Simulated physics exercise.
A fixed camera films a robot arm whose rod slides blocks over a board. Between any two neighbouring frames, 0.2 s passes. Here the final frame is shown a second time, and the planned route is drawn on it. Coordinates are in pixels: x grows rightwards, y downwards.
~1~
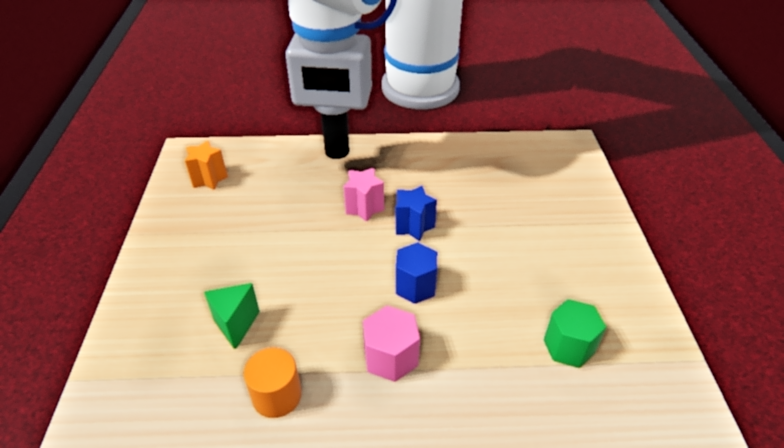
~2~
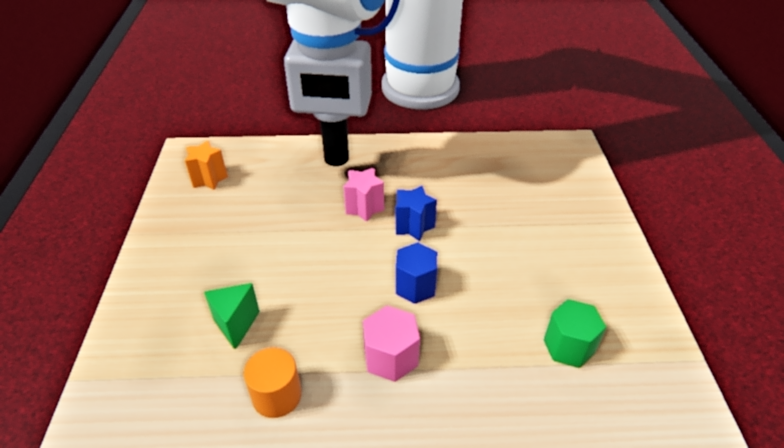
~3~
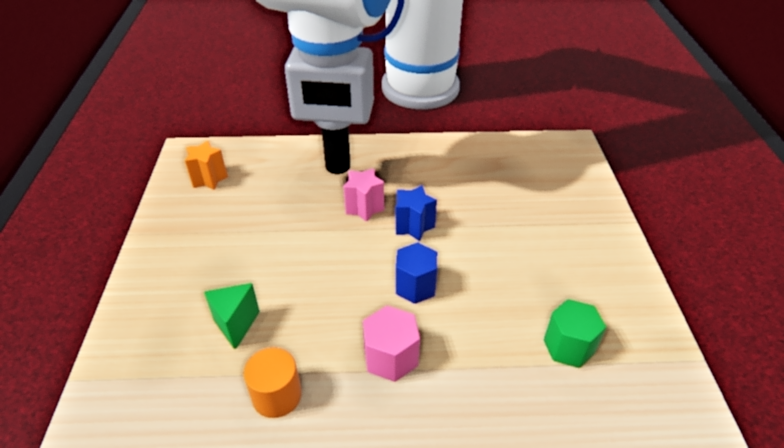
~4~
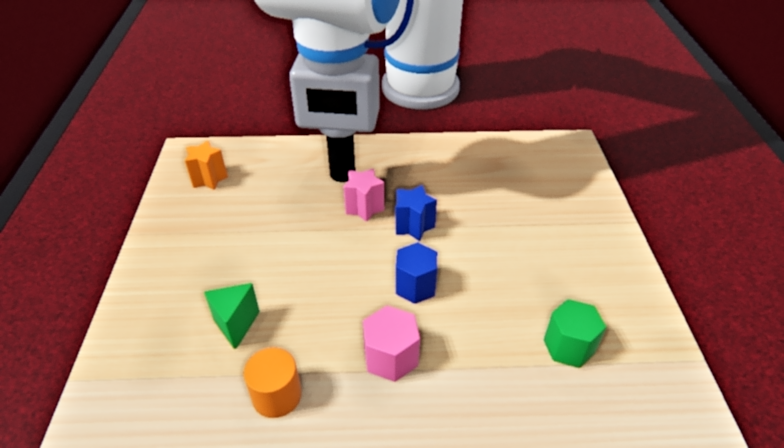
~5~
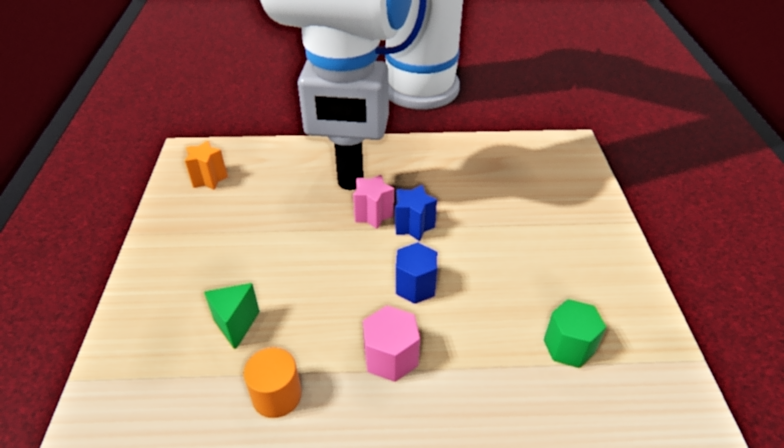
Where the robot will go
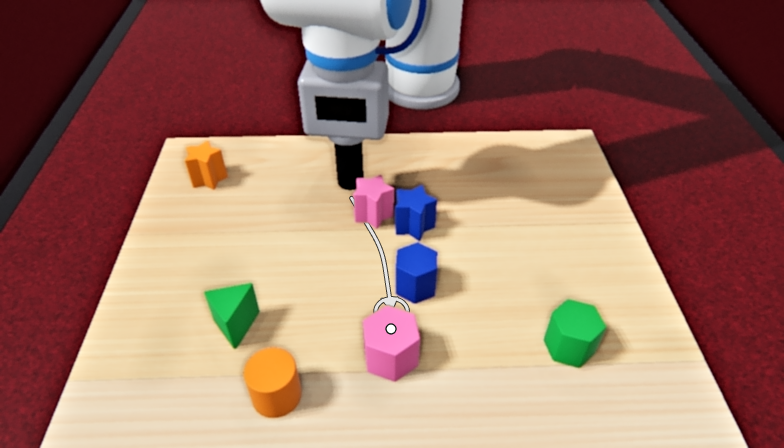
The clip opens on a robot arm with a black rod at the far edge of a wooden board scattered with colored blocks. The rod moves toward the viewer and slightly right, nearing the pink star while the blocks stay still. It then nudges the pink star slightly right, closer to the blue star.
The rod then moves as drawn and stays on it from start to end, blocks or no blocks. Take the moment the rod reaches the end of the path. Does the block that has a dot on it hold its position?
Yes, it checks out.
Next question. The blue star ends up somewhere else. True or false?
This is true.
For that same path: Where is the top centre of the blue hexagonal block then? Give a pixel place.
I'd say the blue hexagonal block ends with its top centre at (433, 271).
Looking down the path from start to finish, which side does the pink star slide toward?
Pushed left.
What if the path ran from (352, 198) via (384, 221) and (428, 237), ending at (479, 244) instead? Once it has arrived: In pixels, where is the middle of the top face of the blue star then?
Its top face will be centred at roughly (512, 225).
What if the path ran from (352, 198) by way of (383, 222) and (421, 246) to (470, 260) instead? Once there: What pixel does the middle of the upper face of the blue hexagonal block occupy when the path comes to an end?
Its top middle: (417, 275).
Path on the board, from (352, 198) by way of (380, 247) to (392, 311); the dot is on the pink hexagonal block.
What follows on the original path. One third of the way, rod at (370, 214); pink star at (393, 214), turned 40° anticlockwise; blue star at (425, 202), turned 20° anticlockwise.
Two thirds of the way, rod at (385, 251); pink star at (416, 239), turned 80° anticlockwise; blue star at (429, 206), turned 50° anticlockwise; blue hexagonal block at (432, 270), turned 15° clockwise.
At the end, rod at (392, 295); pink star at (417, 241), turned 100° anticlockwise; pink hexagonal block in place; blue star at (429, 206), turned 50° anticlockwise; blue hexagonal block at (433, 271), turned 20° clockwise.
